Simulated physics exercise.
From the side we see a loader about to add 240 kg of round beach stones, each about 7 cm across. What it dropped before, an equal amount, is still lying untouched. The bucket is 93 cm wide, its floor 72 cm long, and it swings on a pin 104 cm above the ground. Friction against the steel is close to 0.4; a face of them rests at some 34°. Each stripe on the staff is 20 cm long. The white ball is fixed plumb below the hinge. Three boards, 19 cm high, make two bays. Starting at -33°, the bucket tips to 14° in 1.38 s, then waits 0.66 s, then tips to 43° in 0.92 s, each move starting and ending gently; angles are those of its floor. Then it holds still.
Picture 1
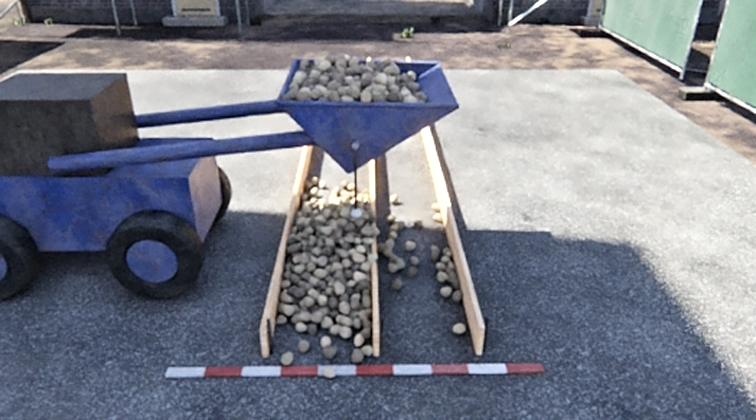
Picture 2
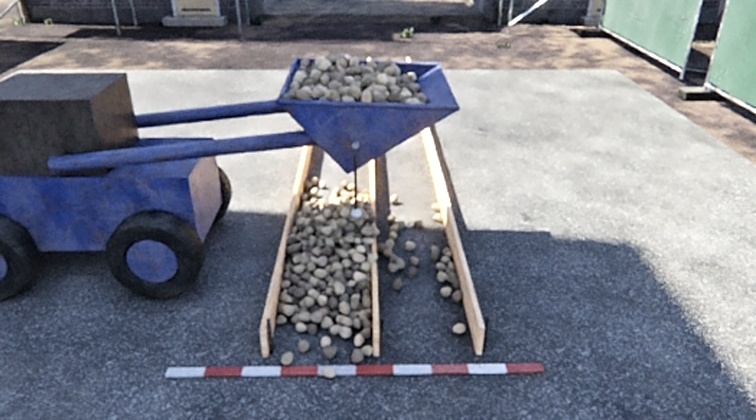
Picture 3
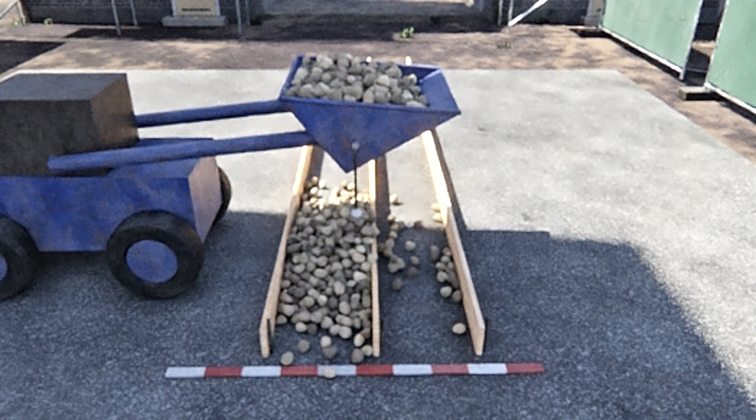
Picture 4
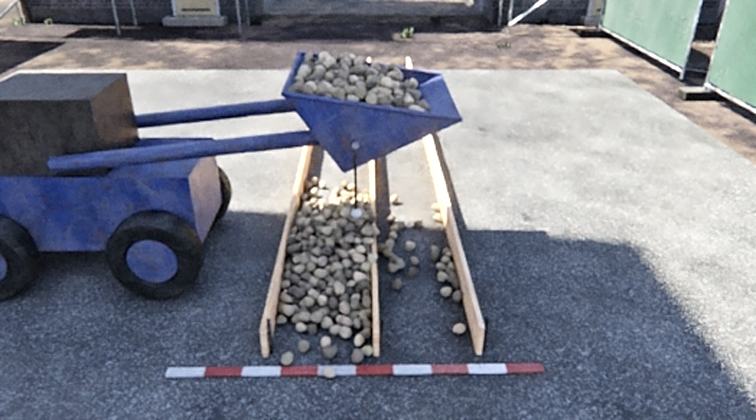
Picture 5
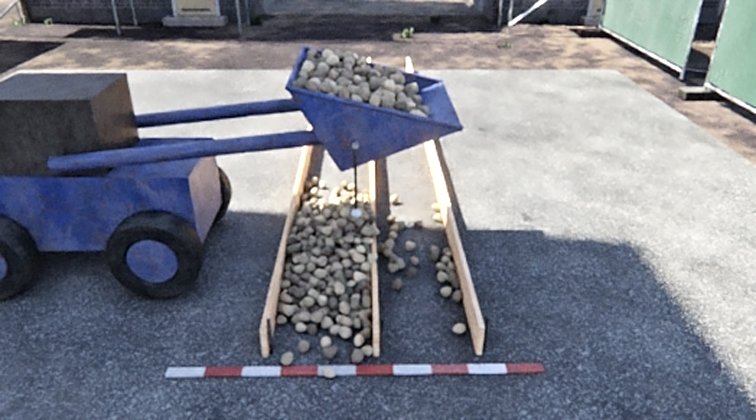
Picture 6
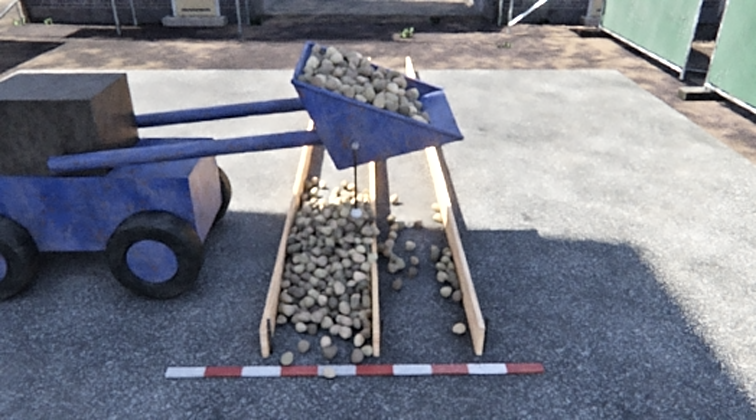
A blue bucket heaped with round stones, held out on a loader's arms above boarded bays already partly filled with stones, tilted gradually down to the right, its load still inside.
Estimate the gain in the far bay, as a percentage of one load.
Roughly 30 per cent of a load more.
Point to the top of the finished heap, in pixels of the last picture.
Around (354, 226).
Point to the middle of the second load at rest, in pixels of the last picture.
Around (478, 247).
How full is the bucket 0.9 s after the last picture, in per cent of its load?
It holds some 90 per cent.
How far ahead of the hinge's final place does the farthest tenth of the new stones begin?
About 130 cm.
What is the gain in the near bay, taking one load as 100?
About 0 per cent.
Then, 0.4 s after the last picture the floor is at 6°; in per cent of one load, 100 in the bucket, 94 in the near bay, 6 in the far bay; the foremost stones are at (448, 255).
Then, 0.9 s after the last picture the floor is at 14°; in per cent of one load, 88 in the bucket, 94 in the near bay, 13 in the far bay, 4 past the last board; the foremost stones are at (469, 203).
Then, 2.8 s after the last picture the floor is at 43°; in per cent of one load, 0 in the bucket, 94 in the near bay, 35 in the far bay, 70 past the last board; the foremost stones are at (616, 263).
Then, 5.2 s after the last picture the floor is at 43°; in per cent of one load, 0 in the bucket, 94 in the near bay, 35 in the far bay, 70 past the last board; the foremost stones are at (611, 256). Net gain in the far bay, 30.
